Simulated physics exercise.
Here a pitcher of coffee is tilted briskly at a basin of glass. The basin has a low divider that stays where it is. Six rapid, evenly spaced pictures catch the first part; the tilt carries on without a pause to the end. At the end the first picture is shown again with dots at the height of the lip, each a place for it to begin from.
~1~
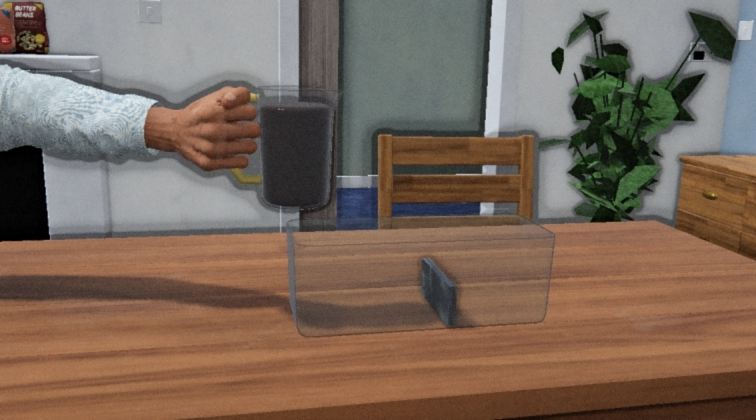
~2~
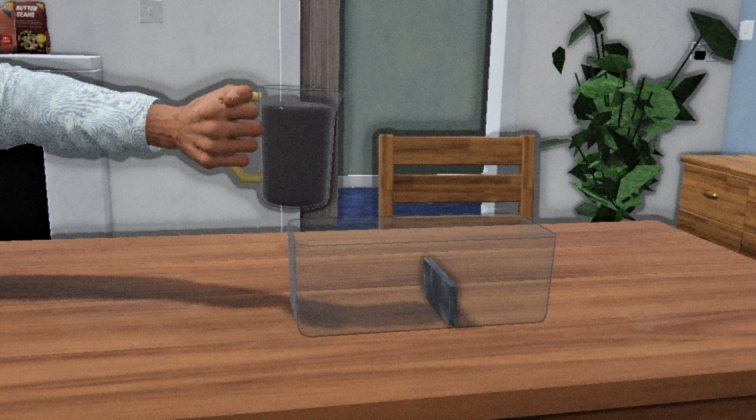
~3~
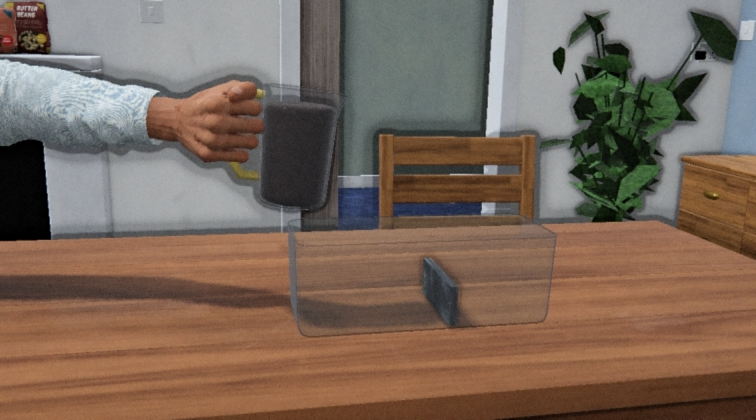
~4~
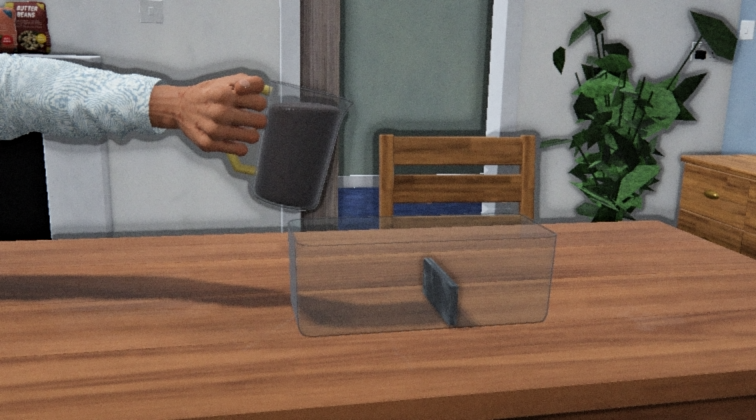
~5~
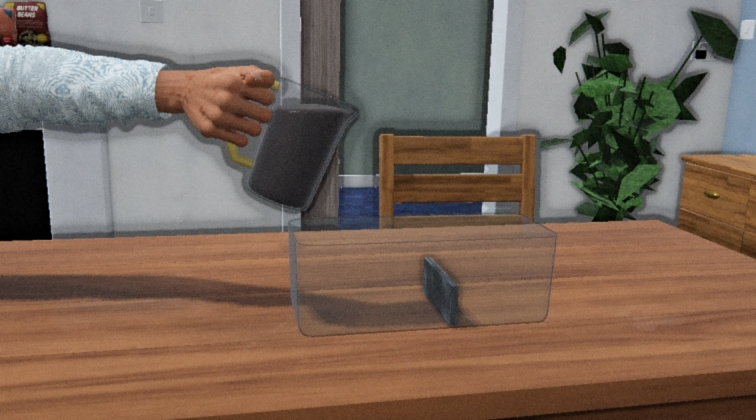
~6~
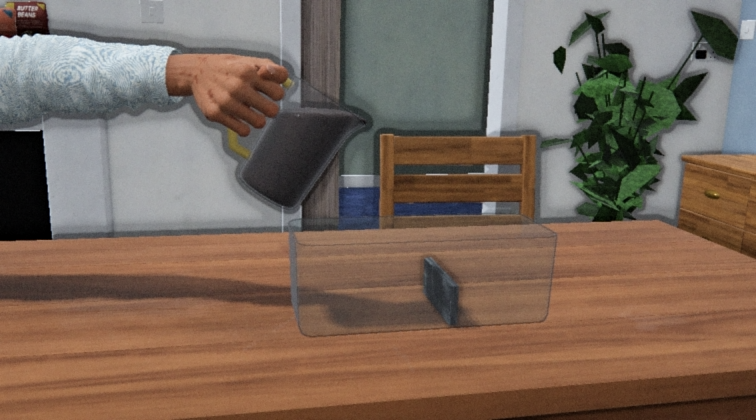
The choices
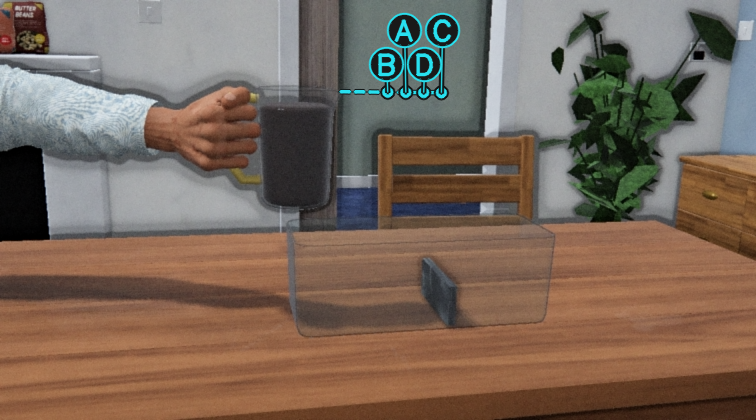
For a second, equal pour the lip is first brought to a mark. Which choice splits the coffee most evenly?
Use place B.
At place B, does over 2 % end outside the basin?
No.
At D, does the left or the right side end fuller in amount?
The right side.
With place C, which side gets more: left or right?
The right side.
On the marked copy, A at (405, 92); B at (387, 92); C at (441, 92); D at (423, 92).
Choosing A, about 20 % ends left of the wall and 80 % right of it.
Choosing B, about 50 % ends left of the wall and 50 % right of it.
Choosing C, about 3 % ends left of the wall and 96 % right of it.
Choosing D, about 3 % ends left of the wall and 97 % right of it.
